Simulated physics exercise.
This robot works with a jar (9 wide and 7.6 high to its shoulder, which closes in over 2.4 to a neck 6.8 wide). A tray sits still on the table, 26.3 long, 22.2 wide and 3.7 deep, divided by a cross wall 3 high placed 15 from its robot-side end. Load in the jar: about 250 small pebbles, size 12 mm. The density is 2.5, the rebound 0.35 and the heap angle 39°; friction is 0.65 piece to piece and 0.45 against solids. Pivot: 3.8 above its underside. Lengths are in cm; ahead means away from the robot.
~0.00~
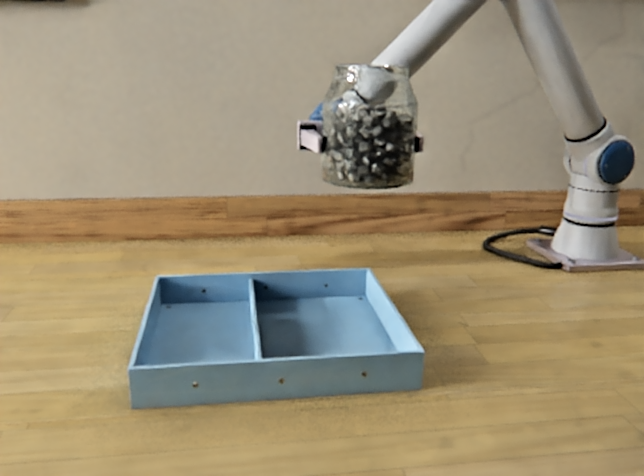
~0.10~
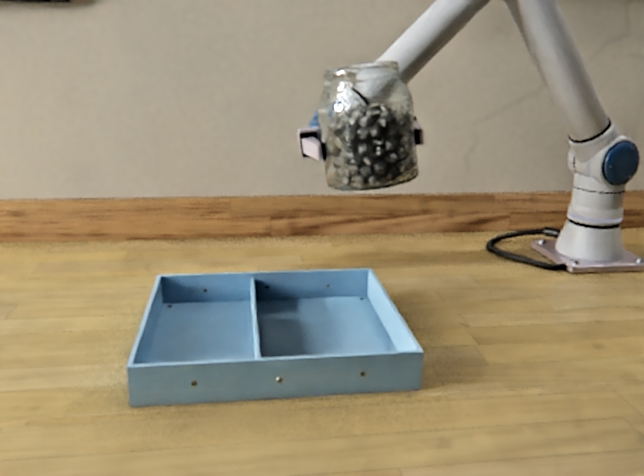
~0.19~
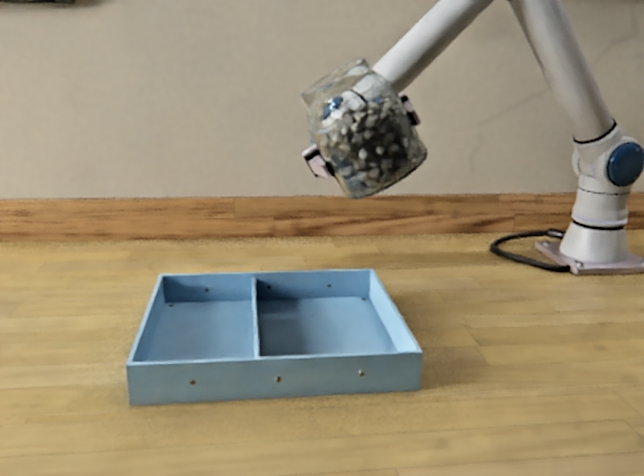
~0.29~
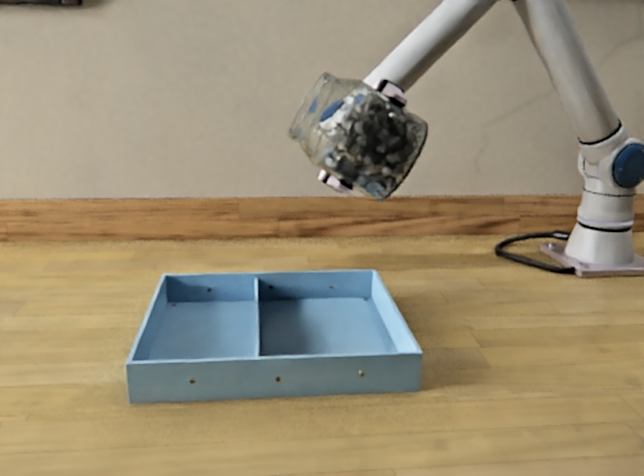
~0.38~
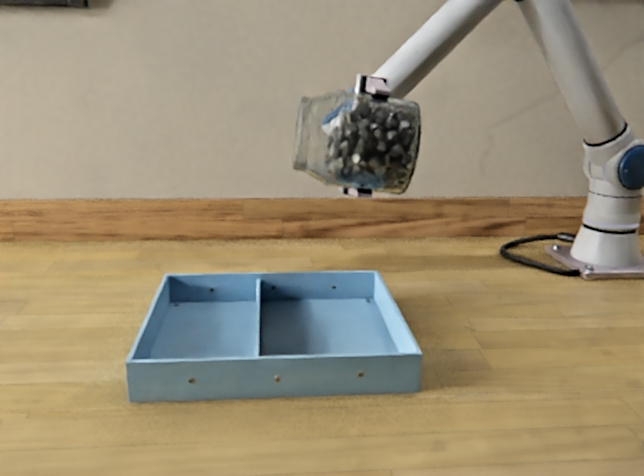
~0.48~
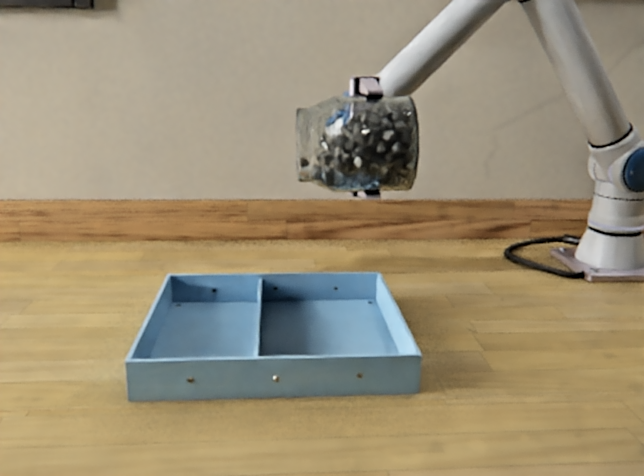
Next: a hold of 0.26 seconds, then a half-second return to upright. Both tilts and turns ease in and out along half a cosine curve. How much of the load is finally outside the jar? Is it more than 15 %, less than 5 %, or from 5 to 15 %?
Less than 5 %.
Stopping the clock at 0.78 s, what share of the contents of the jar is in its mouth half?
Mouth-half share: Approx. 50 %.
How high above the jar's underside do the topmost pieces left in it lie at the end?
I'd put it at about 9.0 cm from the underside.
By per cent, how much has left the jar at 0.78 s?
0 % so far.
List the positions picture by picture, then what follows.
In the first frame, jar middle at (368, 143), upright; upper third of the load around (368, 124), from x 330 to 410, top at y 110; 249 in the jar.
In the second frame, jar middle at (369, 143), tipped 9°; upper third of the load around (370, 124), from x 330 to 410, top at y 110.
In the third frame, jar middle at (369, 143), tipped 31°; upper third of the load around (375, 124), from x 325 to 415, top at y 105.
In the fourth frame, jar middle at (370, 143), tipped 60°; upper third of the load around (373, 123), from x 330 to 415, top at y 100.
In the fifth frame, jar middle at (372, 144), tipped 82°; upper third of the load around (376, 123), from x 325 to 410, top at y 105.
In the sixth frame, jar middle at (373, 144), tipped 91°; upper third of the load around (381, 129), from x 305 to 410, top at y 105; 249 in the jar.
By 0.78 s, tipped 89°, highest piece 26 above the table; 246 in the jar, 2 in the robot-side part, 1 in the far-side part.
By 1.09 s, tipped 19°, highest piece 28 above the table; 246 in the jar, 2 in the robot-side part, 1 in the far-side part.
By 1.44 s, upright, highest piece 27 above the table; 246 in the jar, 2 in the robot-side part, 1 in the far-side part.
By 2.14 s, upright, highest piece 27 above the table; 246 in the jar, 2 in the robot-side part, 1 in the far-side part.
Final count, 246 in the jar, 2 in the robot-side part, 1 in the far-side part. That is 1 % outside the jar.
